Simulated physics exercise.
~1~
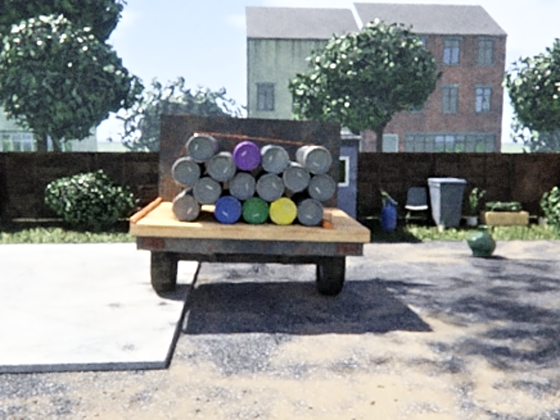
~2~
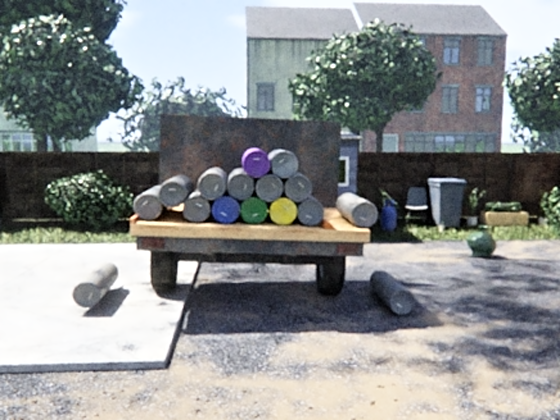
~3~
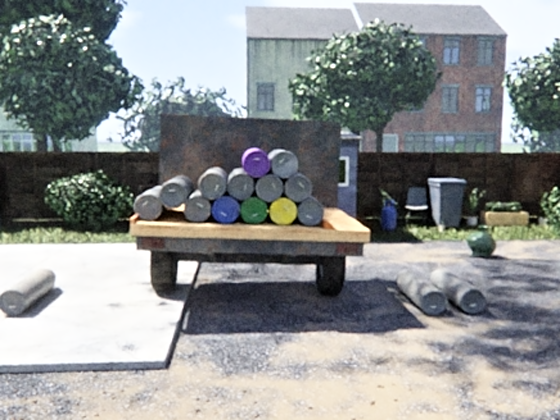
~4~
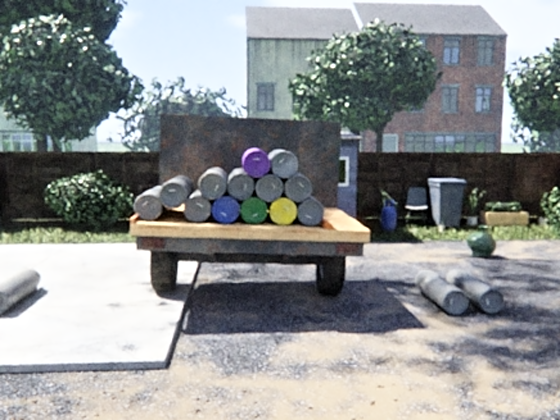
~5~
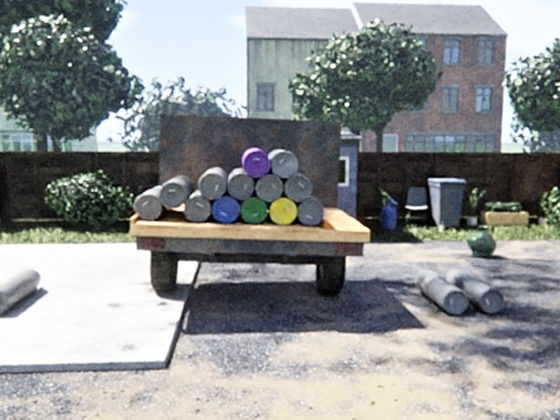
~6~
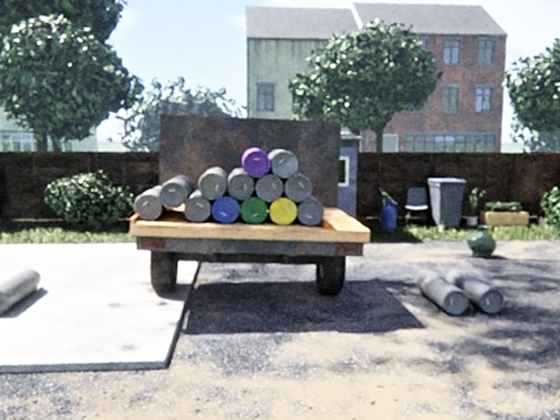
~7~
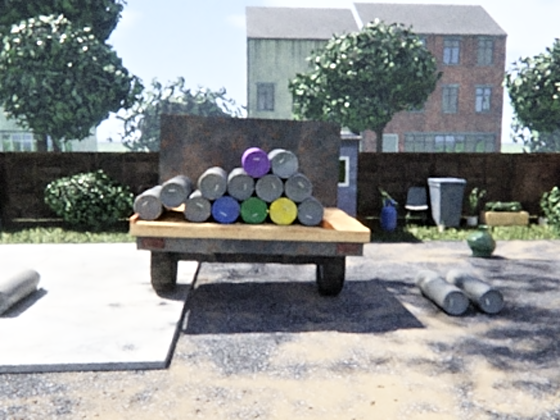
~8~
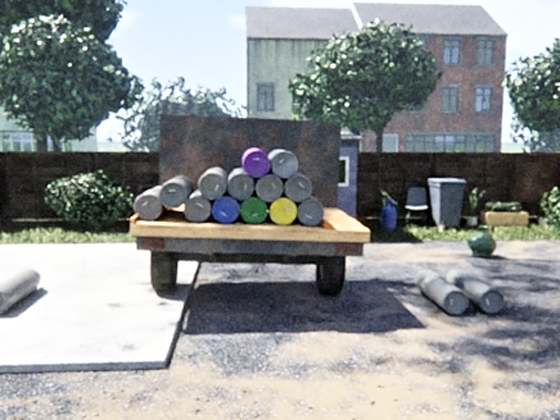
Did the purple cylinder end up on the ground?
No, the purple cylinder shifted a little but stayed on the trailer, resting on top of other cylinders.
